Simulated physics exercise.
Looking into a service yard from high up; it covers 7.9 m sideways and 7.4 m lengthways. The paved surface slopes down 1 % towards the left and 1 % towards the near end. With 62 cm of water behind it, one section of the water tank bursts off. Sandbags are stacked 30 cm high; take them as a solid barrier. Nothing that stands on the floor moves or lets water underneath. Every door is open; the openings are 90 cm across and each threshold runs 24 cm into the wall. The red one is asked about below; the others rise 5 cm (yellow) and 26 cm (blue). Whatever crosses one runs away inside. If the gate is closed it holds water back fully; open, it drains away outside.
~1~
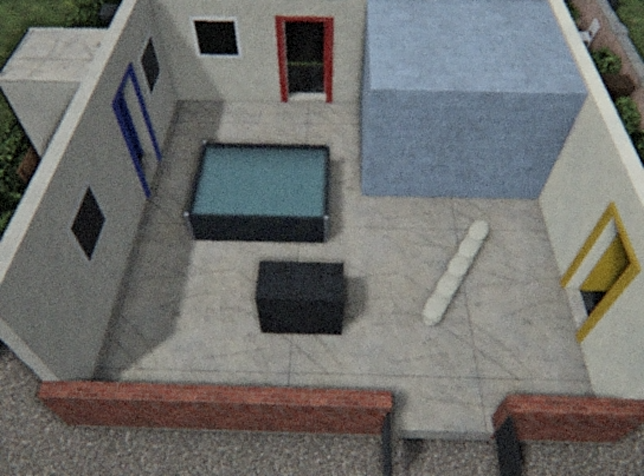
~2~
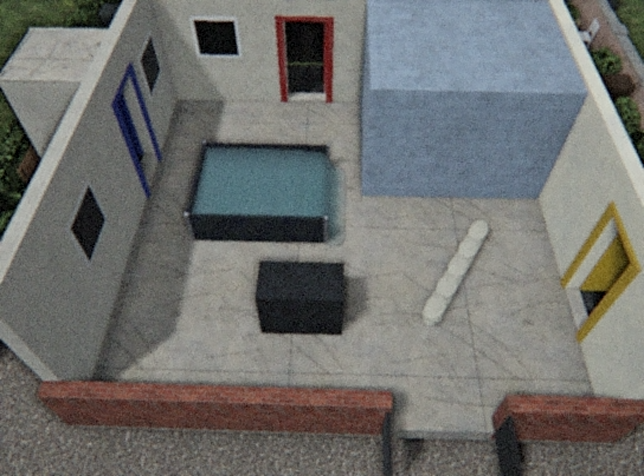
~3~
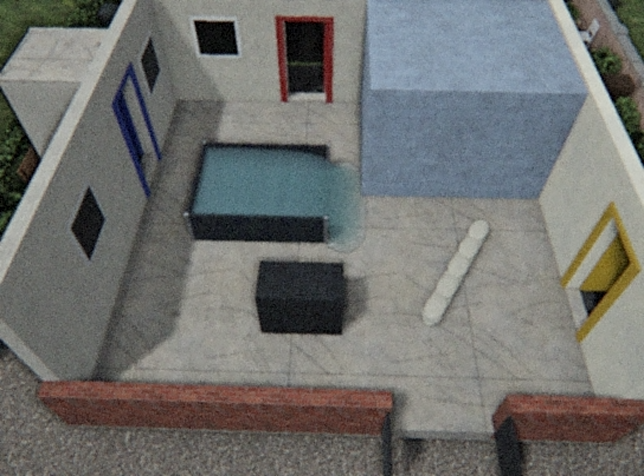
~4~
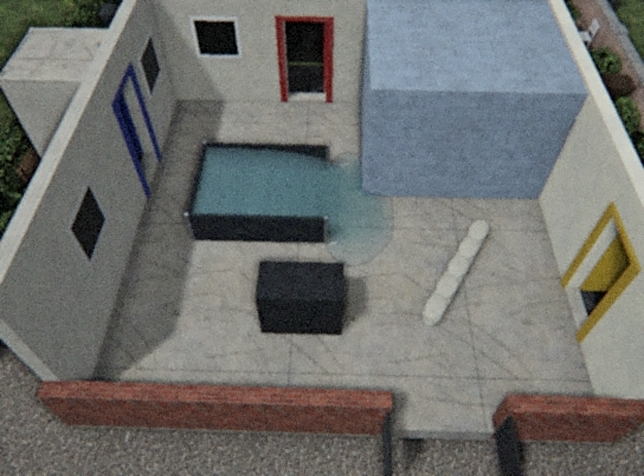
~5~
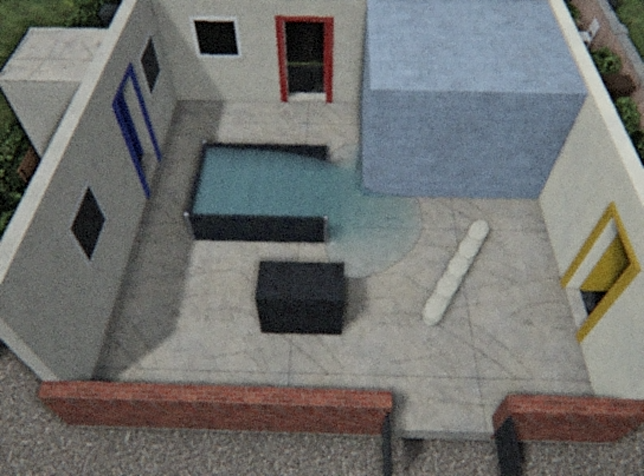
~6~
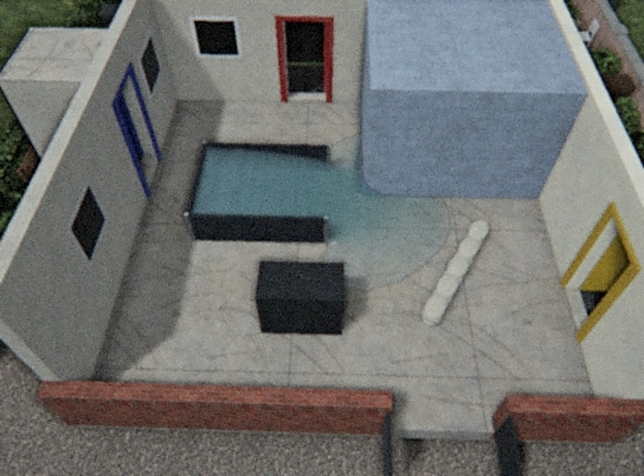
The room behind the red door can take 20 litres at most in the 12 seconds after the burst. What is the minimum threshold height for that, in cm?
At least 12 cm or so.
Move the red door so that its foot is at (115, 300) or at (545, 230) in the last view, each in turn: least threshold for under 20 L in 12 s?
Roughly 8.5 and 20 cm.
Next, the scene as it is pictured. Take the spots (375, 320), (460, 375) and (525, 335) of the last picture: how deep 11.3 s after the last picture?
Roughly 5, 5 and 4 cm, in turn.
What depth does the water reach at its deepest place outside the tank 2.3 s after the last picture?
About 30 cm.
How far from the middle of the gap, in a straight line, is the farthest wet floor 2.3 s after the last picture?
Roughly 5.0 m.
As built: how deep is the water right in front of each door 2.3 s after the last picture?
Depths in cm: Yellow 5, blue 0, red 15.
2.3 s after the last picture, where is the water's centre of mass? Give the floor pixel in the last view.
Around (353, 210).
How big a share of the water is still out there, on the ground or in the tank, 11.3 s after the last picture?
Roughly 80 in a hundred.
Then, 0.7 s after the last picture water covers 25 % of the floor, deepest (40 cm) near (352, 186); it has not reached the red door.
Then, 2.3 s after the last picture water covers 45 % of the floor, deepest (30 cm) near (534, 210); 15 cm at the red door, 35 litres in over its 7 cm threshold.
Then, 11.3 s after the last picture water covers 90 % of the floor, deepest (14 cm) near (224, 408); 2 cm at the red door, 67 litres in over its 7 cm threshold.
At the red door as built, the water peaked near 15 cm, 1.9 s after the last picture.
With a threshold of 10.5 cm, 32 litres would have come in within the 12 s; with 14 cm, 11 litres. So under 20 litres takes about 12 cm.
